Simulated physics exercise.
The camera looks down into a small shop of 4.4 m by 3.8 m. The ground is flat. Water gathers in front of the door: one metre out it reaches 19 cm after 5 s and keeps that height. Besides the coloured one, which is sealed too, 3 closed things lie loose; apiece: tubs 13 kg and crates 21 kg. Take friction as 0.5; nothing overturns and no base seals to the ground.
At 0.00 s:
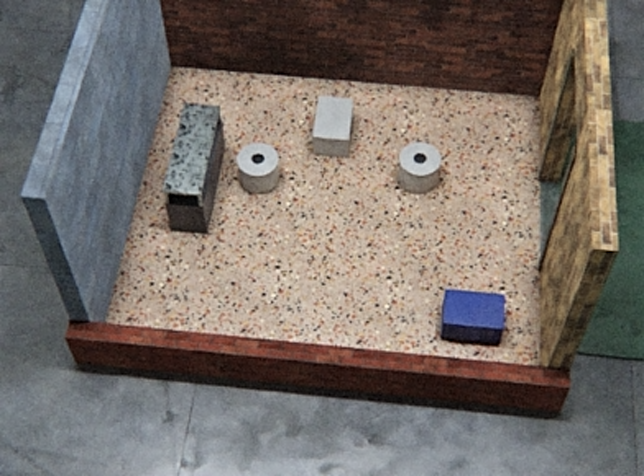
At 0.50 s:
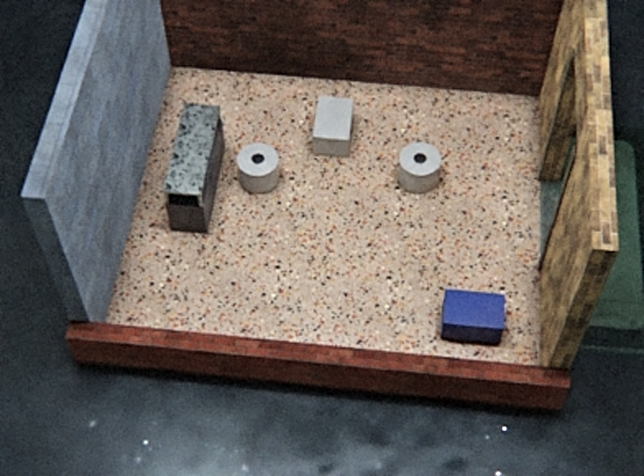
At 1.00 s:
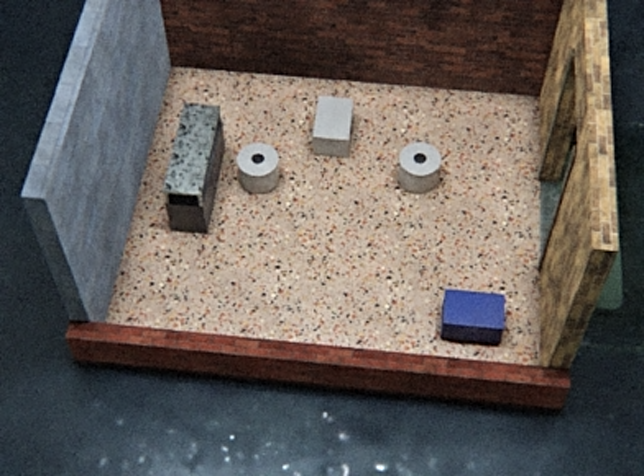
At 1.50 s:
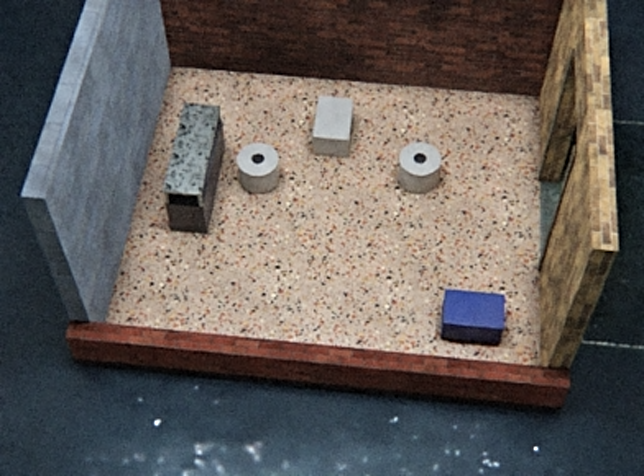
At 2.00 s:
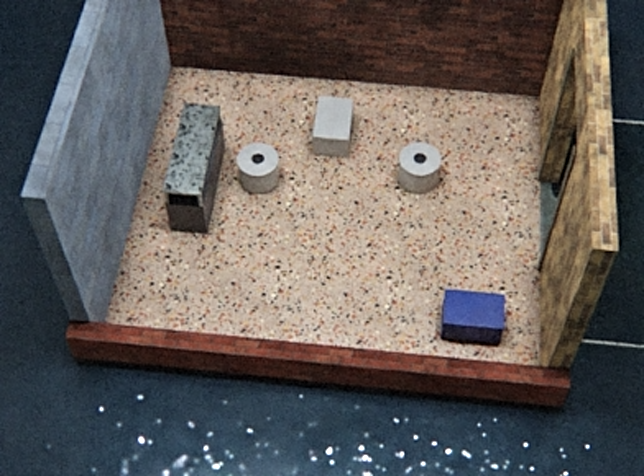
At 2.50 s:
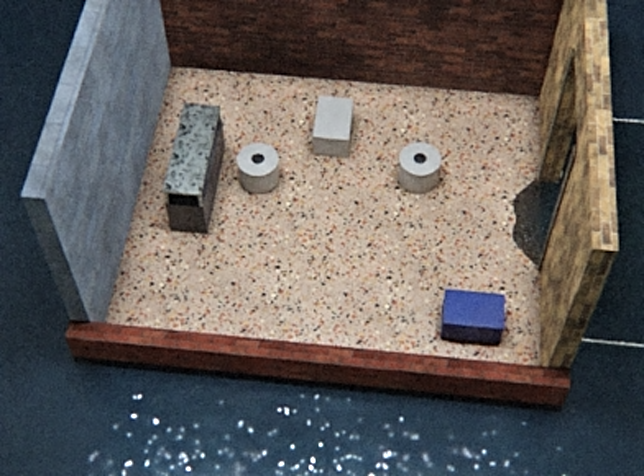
Dark water spreads over the grey ground around a small open-topped room with a speckled floor, seen from above by a still camera. A blue crate sits near the front right, with two pale round tubs, a light grey box and a long mottled green-grey block farther back. The water covers the green patch outside at right, glints in front, then creeps through the right-hand doorway while every object stays put.
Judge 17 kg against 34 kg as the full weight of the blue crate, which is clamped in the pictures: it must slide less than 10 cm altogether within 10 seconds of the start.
I expect that the smaller load will do.
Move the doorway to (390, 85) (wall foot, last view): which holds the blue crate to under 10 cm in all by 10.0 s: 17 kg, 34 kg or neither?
Then only the higher weight holds it.
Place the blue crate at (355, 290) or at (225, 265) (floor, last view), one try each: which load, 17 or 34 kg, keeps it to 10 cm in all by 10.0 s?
In that order: Either load holds; only the larger holds.
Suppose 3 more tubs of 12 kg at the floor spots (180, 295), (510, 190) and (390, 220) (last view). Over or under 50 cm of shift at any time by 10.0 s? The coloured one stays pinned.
In that order: Short of it, more, more.
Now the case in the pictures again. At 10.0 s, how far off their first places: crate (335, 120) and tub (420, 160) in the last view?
In that order: 0 cm, 50 cm.
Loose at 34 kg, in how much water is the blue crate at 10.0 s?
Roughly 2 cm.
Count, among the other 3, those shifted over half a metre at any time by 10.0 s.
That makes 0.
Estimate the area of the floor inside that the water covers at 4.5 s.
Some 4.5 m2.
After 3.5 s the blue crate would be 0 cm from its start with 17 kg and 0 cm from its start with 34 kg; 0 cm of water round it then.
After 4.5 s the blue crate would be 0 cm from its start with 17 kg and 0 cm from its start with 34 kg; 1 cm of water round it then.
After 7.0 s the blue crate would be 0 cm from its start with 17 kg and 0 cm from its start with 34 kg; 2 cm of water round it then.
After 10.0 s the blue crate would be 0 cm from its start with 17 kg and 0 cm from its start with 34 kg; 2 cm of water round it then.
